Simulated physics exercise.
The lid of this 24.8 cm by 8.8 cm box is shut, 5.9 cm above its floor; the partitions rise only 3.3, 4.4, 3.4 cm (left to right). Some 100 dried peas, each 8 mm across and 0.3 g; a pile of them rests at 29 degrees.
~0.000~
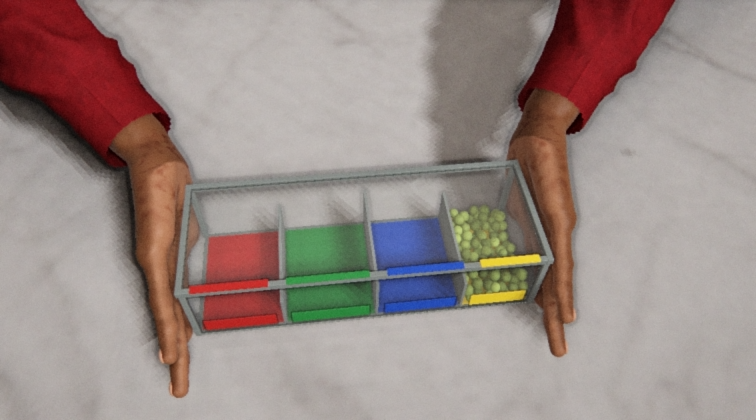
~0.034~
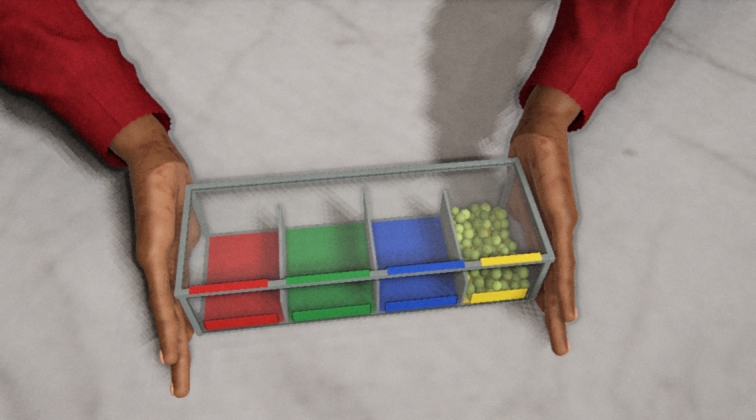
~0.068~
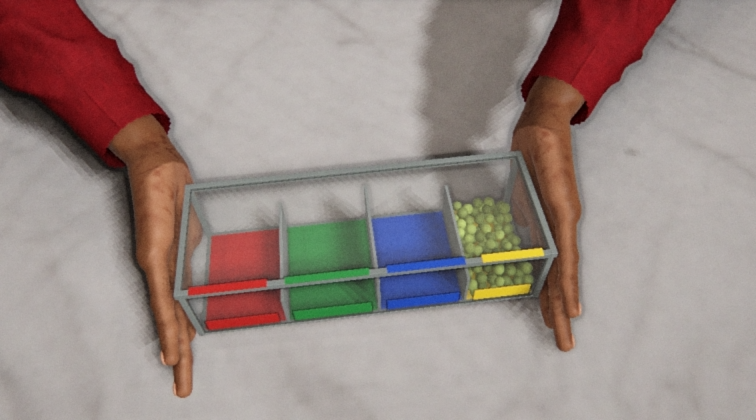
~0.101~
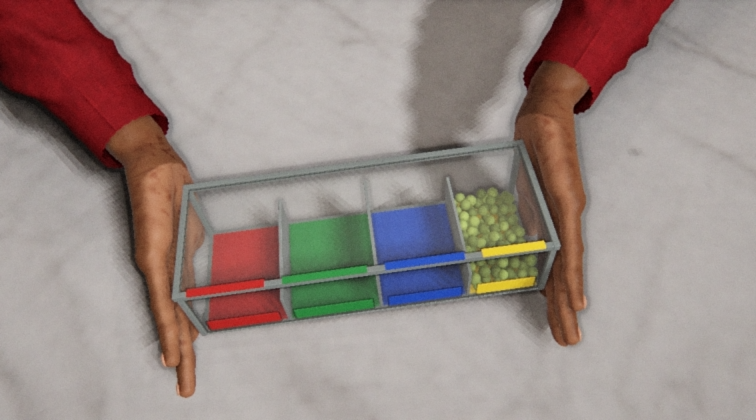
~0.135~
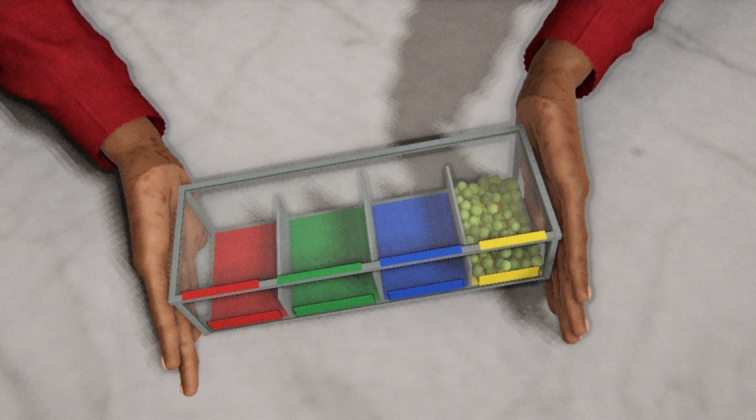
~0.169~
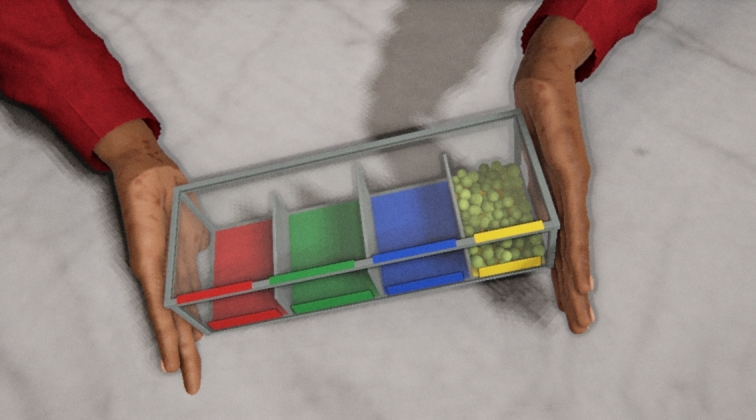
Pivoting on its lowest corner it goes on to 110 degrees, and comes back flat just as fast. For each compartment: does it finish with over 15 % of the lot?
Red above, blue above, green below, yellow below.
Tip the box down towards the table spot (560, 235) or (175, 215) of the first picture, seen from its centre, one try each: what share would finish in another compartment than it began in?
About 0 and 90 per cent.
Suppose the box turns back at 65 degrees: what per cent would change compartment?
About 15 per cent.
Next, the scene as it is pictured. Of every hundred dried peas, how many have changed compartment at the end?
About 95 per cent.
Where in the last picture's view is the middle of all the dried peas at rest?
Near (296, 297).
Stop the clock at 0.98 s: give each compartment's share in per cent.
Red 0, blue 30, green 5, yellow 65.
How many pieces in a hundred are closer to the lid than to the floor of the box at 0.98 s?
About 80 per cent.
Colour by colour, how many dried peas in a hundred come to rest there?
Red 50; blue 40; green 5; yellow 5.
After 0.98 s, tilt 110 degrees; blue 30 %, green 5 %, yellow 65 %.
After 1.52 s, tilt 49 degrees; red 50 %, blue 40 %, green 5 %, yellow 5 %.
After 2.12 s, tilt 0 degrees; red 50 %, blue 40 %, green 5 %, yellow 5 %.
In the end, at 2.7 s, red 50 %, blue 40 %, green 5 %, yellow 5 %.
